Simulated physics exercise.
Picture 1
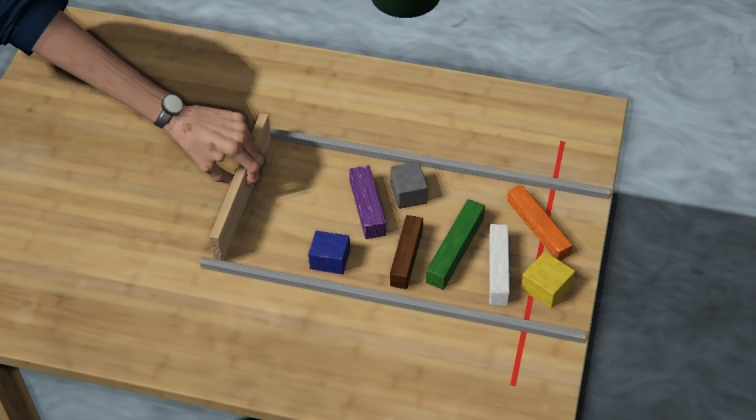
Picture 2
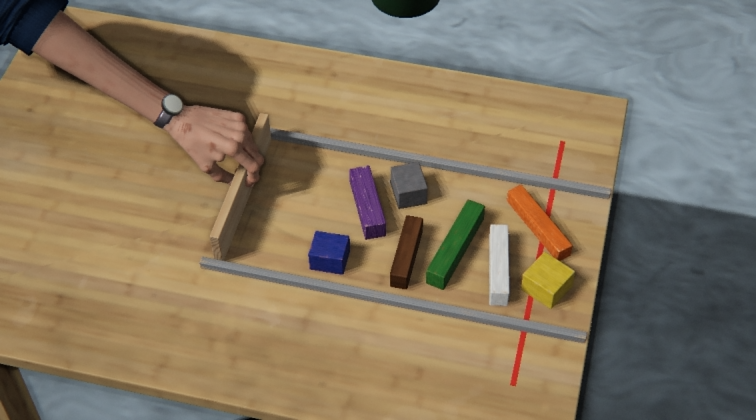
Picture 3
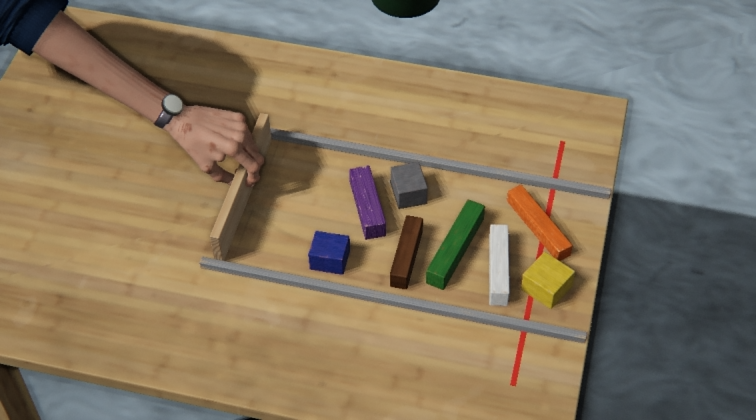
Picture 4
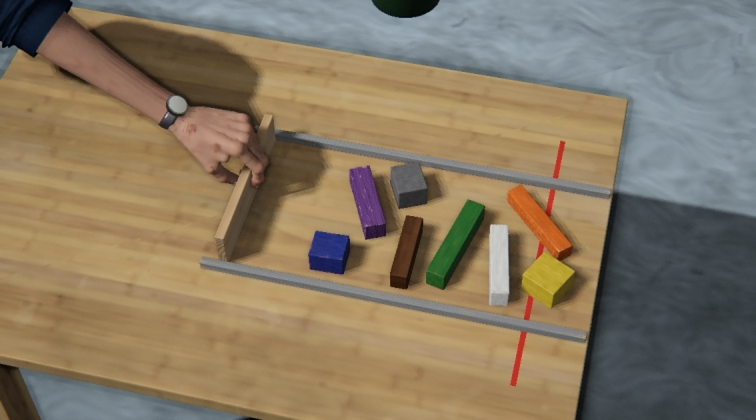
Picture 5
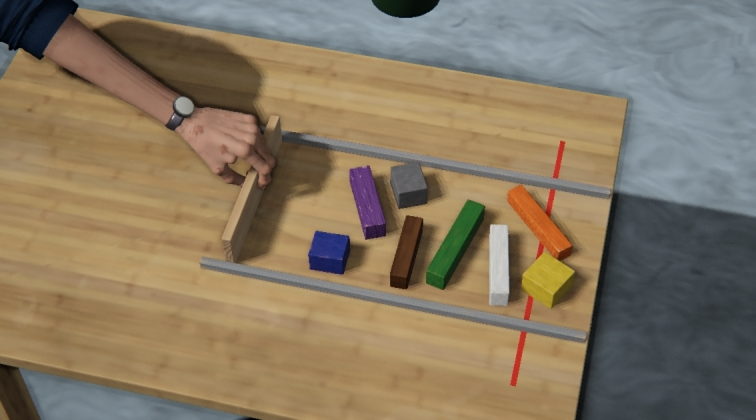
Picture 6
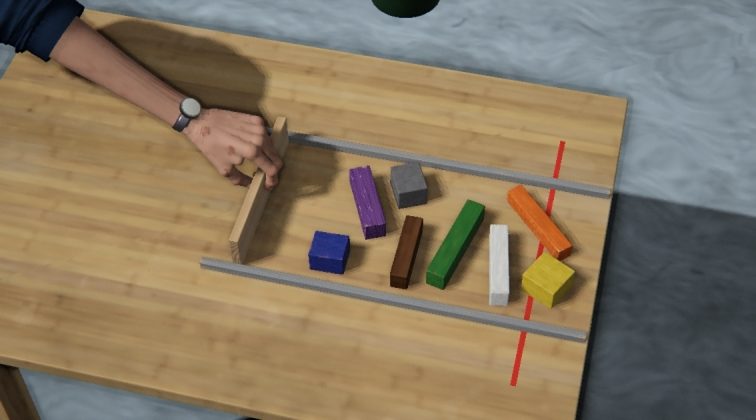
A hand slides a wooden board slightly rightward between two rails, while the colored blocks and bars ahead stay still.
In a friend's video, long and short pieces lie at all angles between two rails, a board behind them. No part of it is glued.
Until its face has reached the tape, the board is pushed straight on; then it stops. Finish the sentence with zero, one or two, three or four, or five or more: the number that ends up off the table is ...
The number that ends up off the table is three or four.
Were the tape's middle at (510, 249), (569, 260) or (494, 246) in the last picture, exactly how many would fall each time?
Try by try, 1, 6 and 0.
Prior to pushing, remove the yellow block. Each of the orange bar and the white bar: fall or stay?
The orange bar comes off; the white bar comes off.
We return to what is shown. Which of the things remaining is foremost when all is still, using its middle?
The brown stick is it.
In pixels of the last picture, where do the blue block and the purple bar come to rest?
They end up close to (549, 295) and (553, 238).
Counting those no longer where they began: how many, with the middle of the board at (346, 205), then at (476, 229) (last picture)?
So far 2, and 8 at the second.
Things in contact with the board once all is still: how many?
At rest, 2 are in contact.
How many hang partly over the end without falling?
Count of overhanging things: 0.
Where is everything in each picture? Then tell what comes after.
In the first picture, yellow block (548, 280); orange bar (539, 222); white bar (499, 264); board (242, 186); tape (540, 254).
In the second picture, orange bar (539, 222); blue block (329, 253).
In the third picture, white bar (499, 265); board (242, 186).
In the fourth picture, yellow block (548, 280); green bar (456, 244).
In the fifth picture, orange bar (539, 222); brown stick (407, 252).
In the sixth picture, yellow block (548, 280); orange bar (539, 222); white bar (499, 265); board (260, 189); tape (540, 254).
A little later, none off yet; yellow block at rest near (548, 280); orange bar at rest near (539, 222); white bar at rest near (499, 265).
When it is over, the number that fall off is three or four; down, green bar, white bar, orange bar and yellow block.
